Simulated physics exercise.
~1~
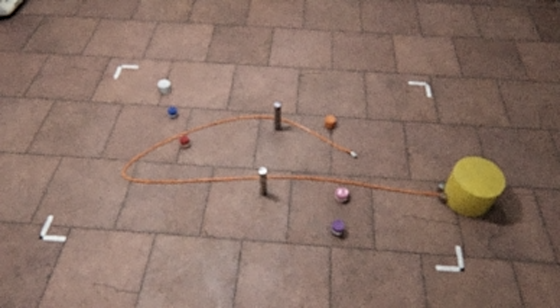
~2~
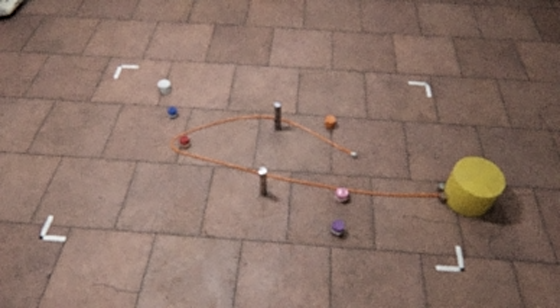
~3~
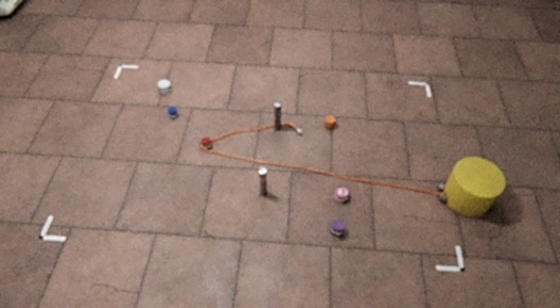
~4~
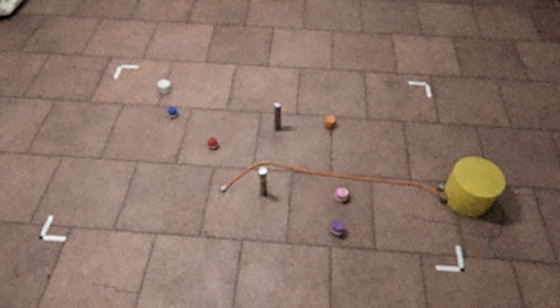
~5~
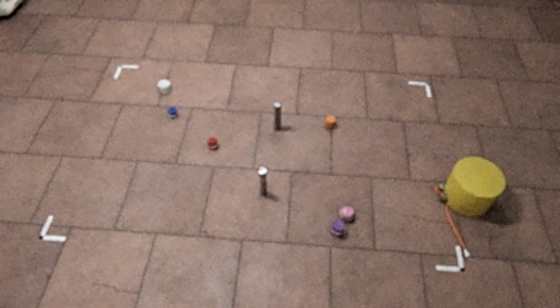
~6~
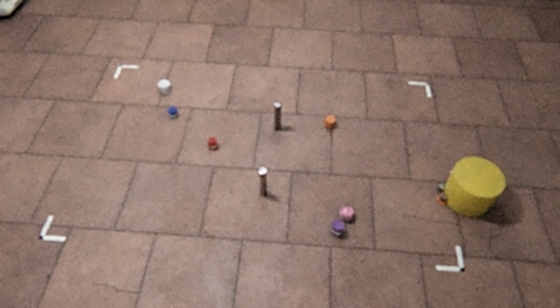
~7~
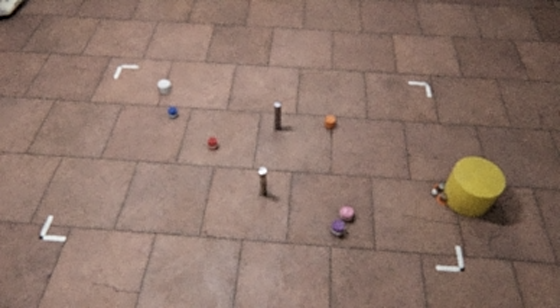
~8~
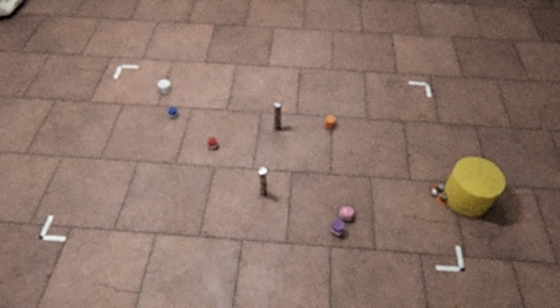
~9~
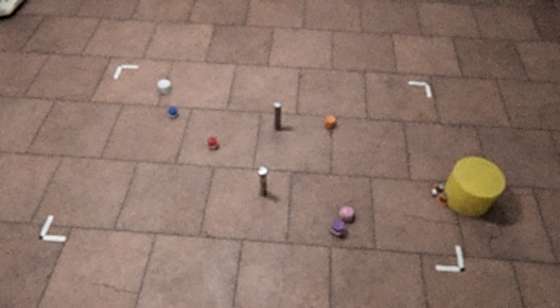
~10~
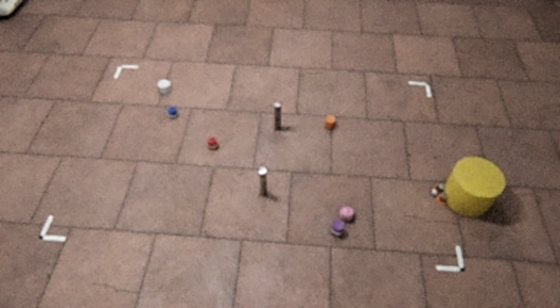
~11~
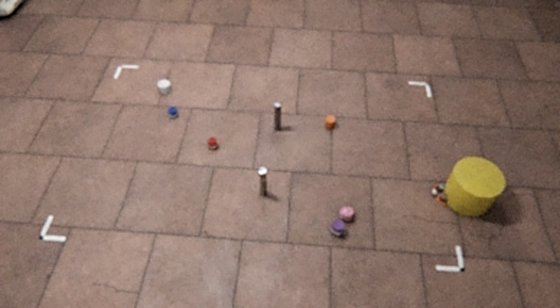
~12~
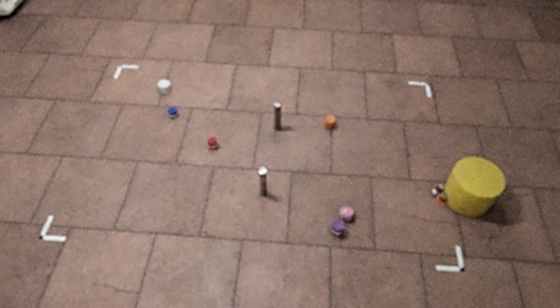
At the start, an orange cord runs from a yellow drum on the right across a paved floor, looping left around two upright posts among small white, blue, red, orange, pink and purple objects. The cord draws in toward the drum, and its loop tightens against the red object, dragging it a short way right. The free end then slips around the far post and past the near one. As the last length whips in, the pink object shifts down beside the purple one. Finally, the cord disappears at the drum, leaving everything still.
